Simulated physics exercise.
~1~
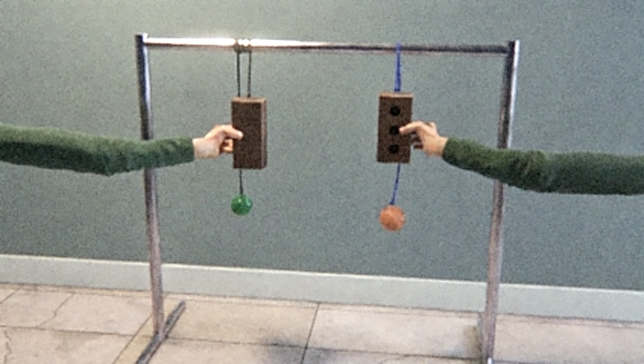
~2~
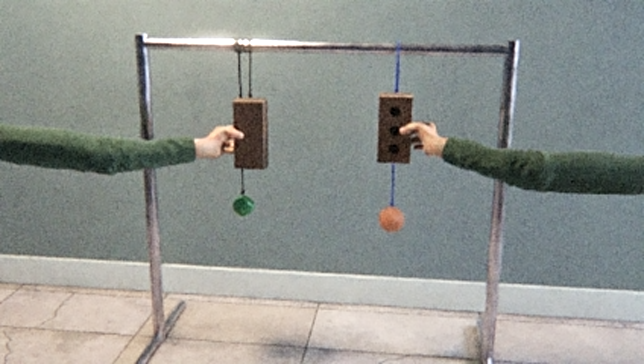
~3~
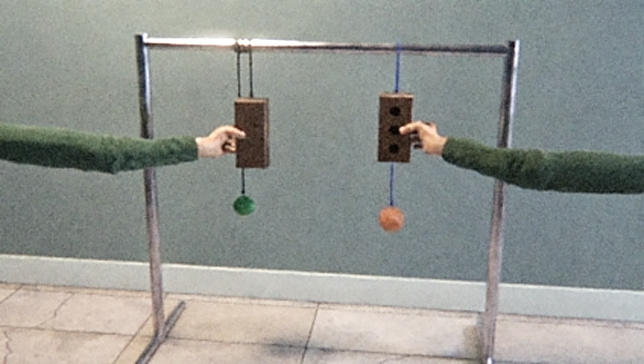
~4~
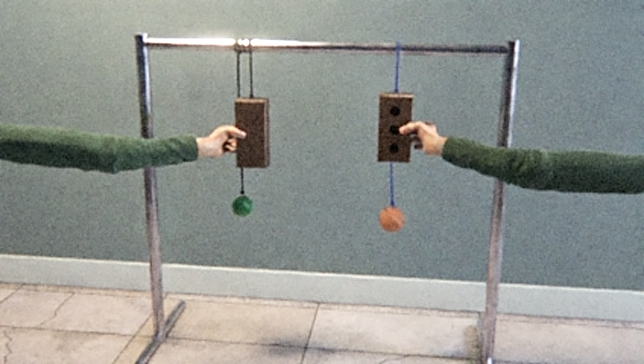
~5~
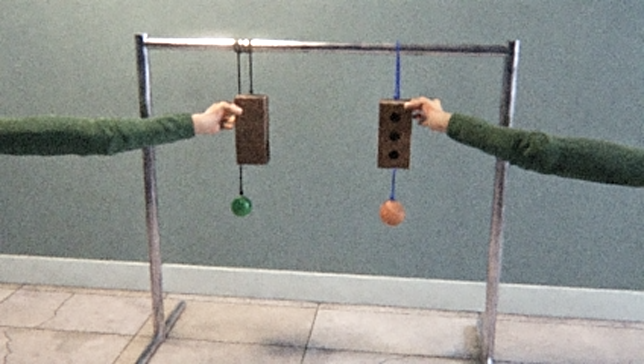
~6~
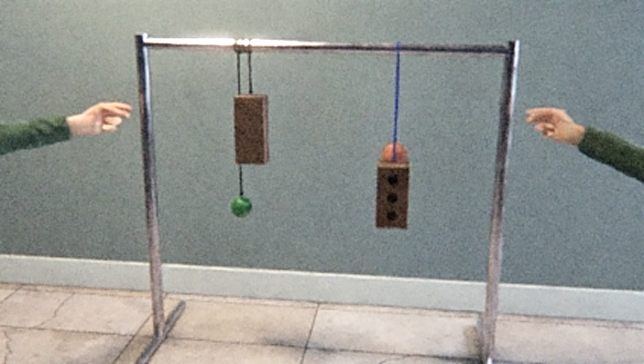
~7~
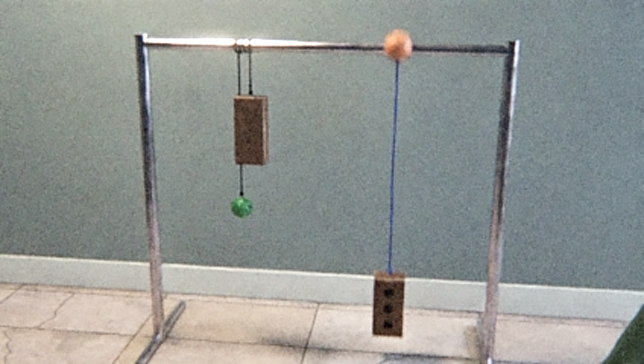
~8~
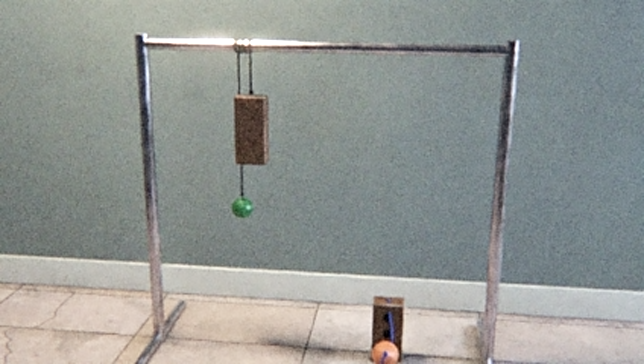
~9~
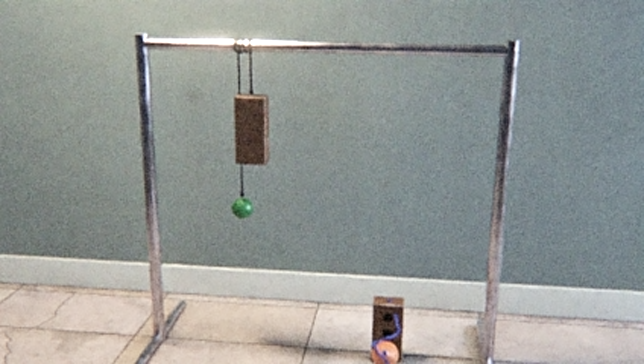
Two hands steadied a pair of bricks hanging from a metal rail, then let go and drew away. The left brick stayed hanging above its green ball, while the right one dropped, pulling its orange ball up over the rail, and both ended on the floor.
